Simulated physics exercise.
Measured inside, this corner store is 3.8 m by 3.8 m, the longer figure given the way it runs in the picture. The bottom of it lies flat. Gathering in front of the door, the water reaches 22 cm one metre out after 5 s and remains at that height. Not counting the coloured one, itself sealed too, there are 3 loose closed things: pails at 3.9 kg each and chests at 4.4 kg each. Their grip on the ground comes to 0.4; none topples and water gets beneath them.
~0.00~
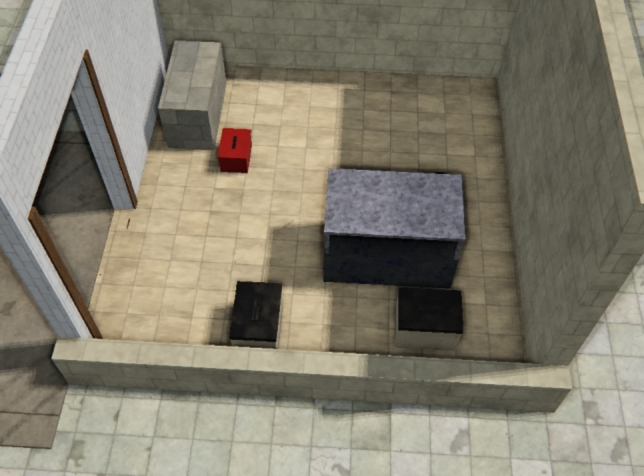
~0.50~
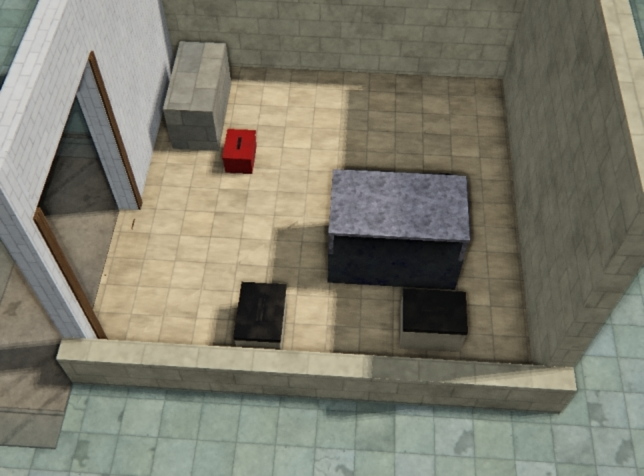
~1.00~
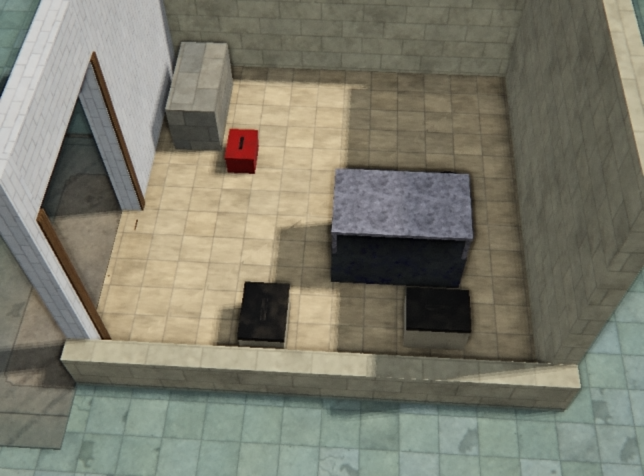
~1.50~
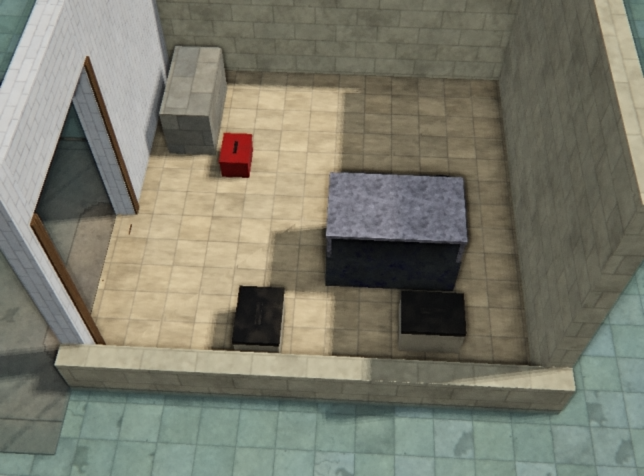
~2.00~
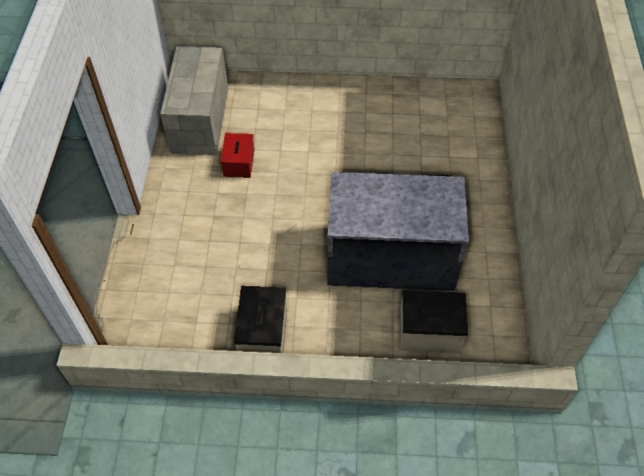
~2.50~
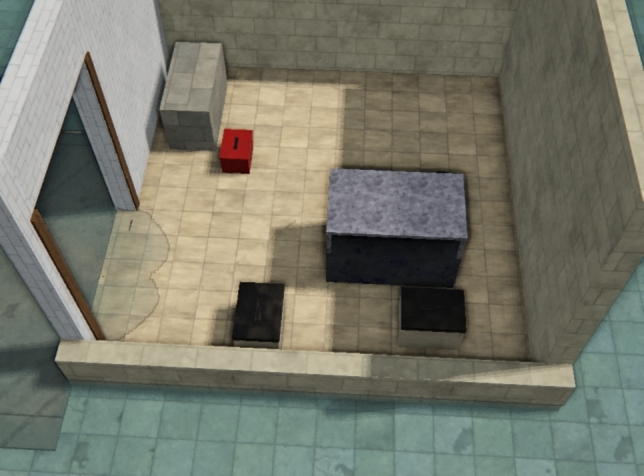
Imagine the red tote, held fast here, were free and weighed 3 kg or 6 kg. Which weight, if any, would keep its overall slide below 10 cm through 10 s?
Only the heavier amount suffices.
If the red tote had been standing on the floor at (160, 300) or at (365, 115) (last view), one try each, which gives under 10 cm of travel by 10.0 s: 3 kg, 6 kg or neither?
In that order: No load works; no load works.
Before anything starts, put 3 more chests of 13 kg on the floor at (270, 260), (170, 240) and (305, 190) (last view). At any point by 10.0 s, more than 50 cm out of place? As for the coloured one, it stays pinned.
One by one: Too far, too far and too far.
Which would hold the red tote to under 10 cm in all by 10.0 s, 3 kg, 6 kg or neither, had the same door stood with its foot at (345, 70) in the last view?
That way, neither mass suffices.
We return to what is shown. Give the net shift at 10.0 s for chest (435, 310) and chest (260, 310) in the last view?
They've ended up 300 cm and 200 cm away, in that order.
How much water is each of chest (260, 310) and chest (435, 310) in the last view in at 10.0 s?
First about 16 cm, second about 15 cm.
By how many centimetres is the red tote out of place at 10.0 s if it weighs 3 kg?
About 40 cm off its spot.
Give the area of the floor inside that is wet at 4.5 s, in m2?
My estimate is roughly 4.5 m2.
After 3.5 s the red tote would be 0 cm from its start with 3 kg and 0 cm from its start with 6 kg; 0 cm of water round it then.
After 4.5 s the red tote would be 0 cm from its start with 3 kg and 0 cm from its start with 6 kg; 0 cm of water round it then.
After 7.0 s the red tote would be 21 cm from its start with 3 kg and 0 cm from its start with 6 kg; 2 cm of water round it then.
After 10.0 s the red tote would be 35 cm from its start with 3 kg and 0 cm from its start with 6 kg; 3 cm of water round it then.
